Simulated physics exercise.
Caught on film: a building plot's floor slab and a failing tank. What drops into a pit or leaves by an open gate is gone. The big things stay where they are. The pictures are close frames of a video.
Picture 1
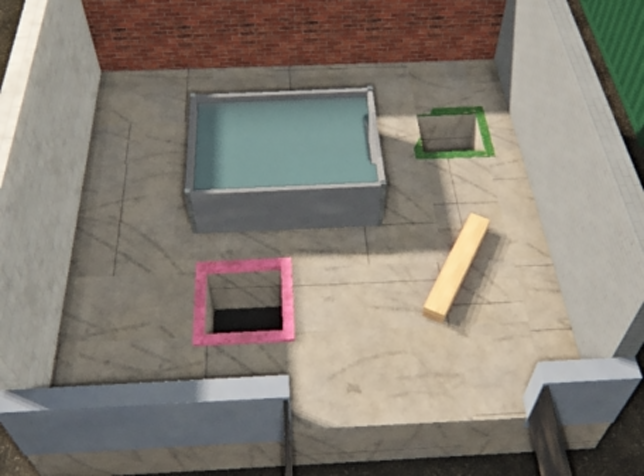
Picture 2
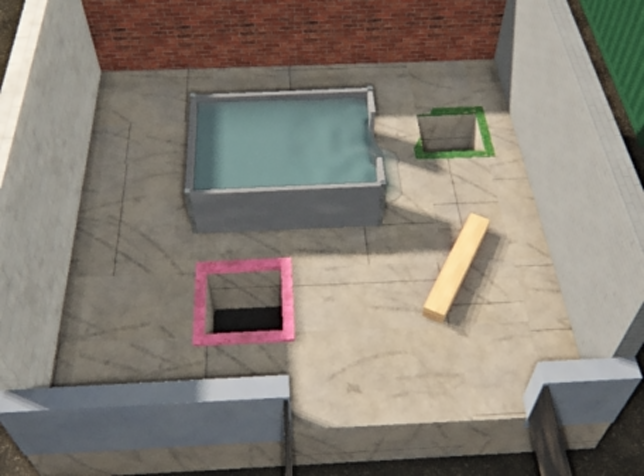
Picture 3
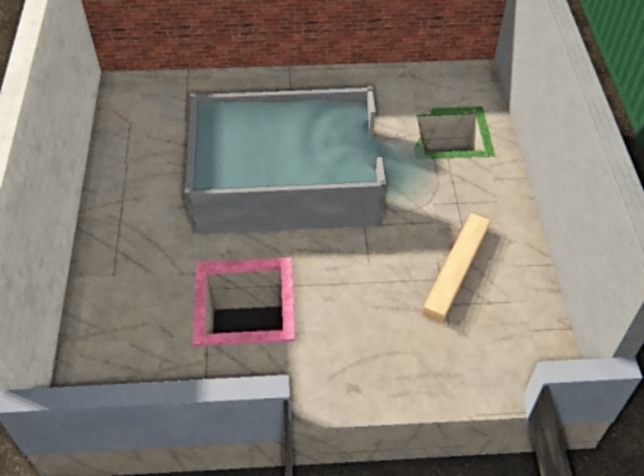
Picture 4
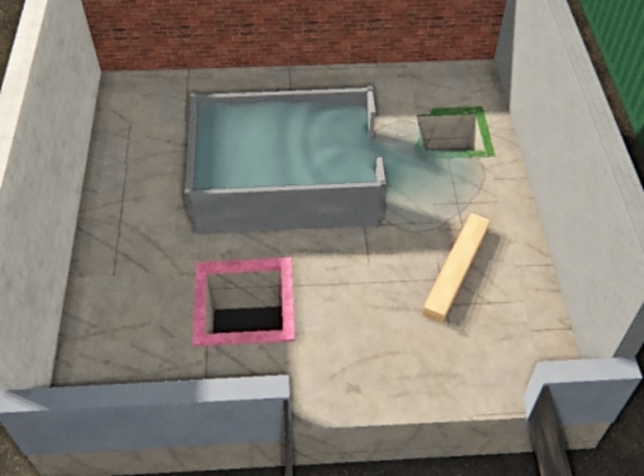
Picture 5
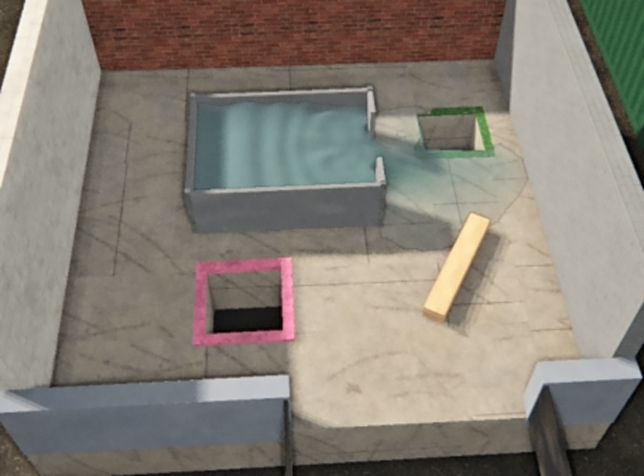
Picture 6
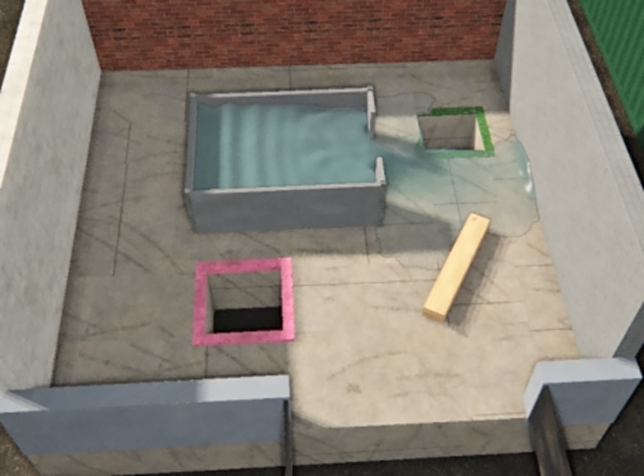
Water tank on a walled concrete slab opening at its right side, water pouring out and spreading past a green-edged pit.
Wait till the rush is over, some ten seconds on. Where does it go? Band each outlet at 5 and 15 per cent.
One by one: The gate takes above 15 %; the green pit takes above 15 %; the pink pit takes not even 5 %.
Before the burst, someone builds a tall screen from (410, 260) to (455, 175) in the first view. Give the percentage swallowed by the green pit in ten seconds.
In per cent: Green 55.
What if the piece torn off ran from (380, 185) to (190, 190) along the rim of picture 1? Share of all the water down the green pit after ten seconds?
In per cent: Green 2.
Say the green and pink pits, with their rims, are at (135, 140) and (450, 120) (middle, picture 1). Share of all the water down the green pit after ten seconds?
Per cent: Green 4.
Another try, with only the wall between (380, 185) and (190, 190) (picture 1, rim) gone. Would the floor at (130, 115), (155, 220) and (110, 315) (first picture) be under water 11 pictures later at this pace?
One after the other: Dry, no water, under water.
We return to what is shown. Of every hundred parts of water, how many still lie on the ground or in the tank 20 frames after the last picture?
Near 80 in a hundred.
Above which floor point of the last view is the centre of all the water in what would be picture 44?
I would point to (360, 201).
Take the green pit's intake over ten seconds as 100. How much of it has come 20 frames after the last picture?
Some 55 per cent.
A moment on, water covers 15 % of the floor; the gate 0 %, the green pit 6 %, the pink pit 0 %.
Next, water covers 30 % of the floor; the gate 0 %, the green pit 12 %, the pink pit 0 %.
Then, water covers 45 % of the floor; the gate 3 %, the green pit 18 %, the pink pit 0 %.
Later, water covers 60 % of the floor; the gate 10 %, the green pit 26 %, the pink pit 0 %.
In the end, water covers 85 % of the floor; the gate 17 %, the green pit 33 %, the pink pit 0 %.
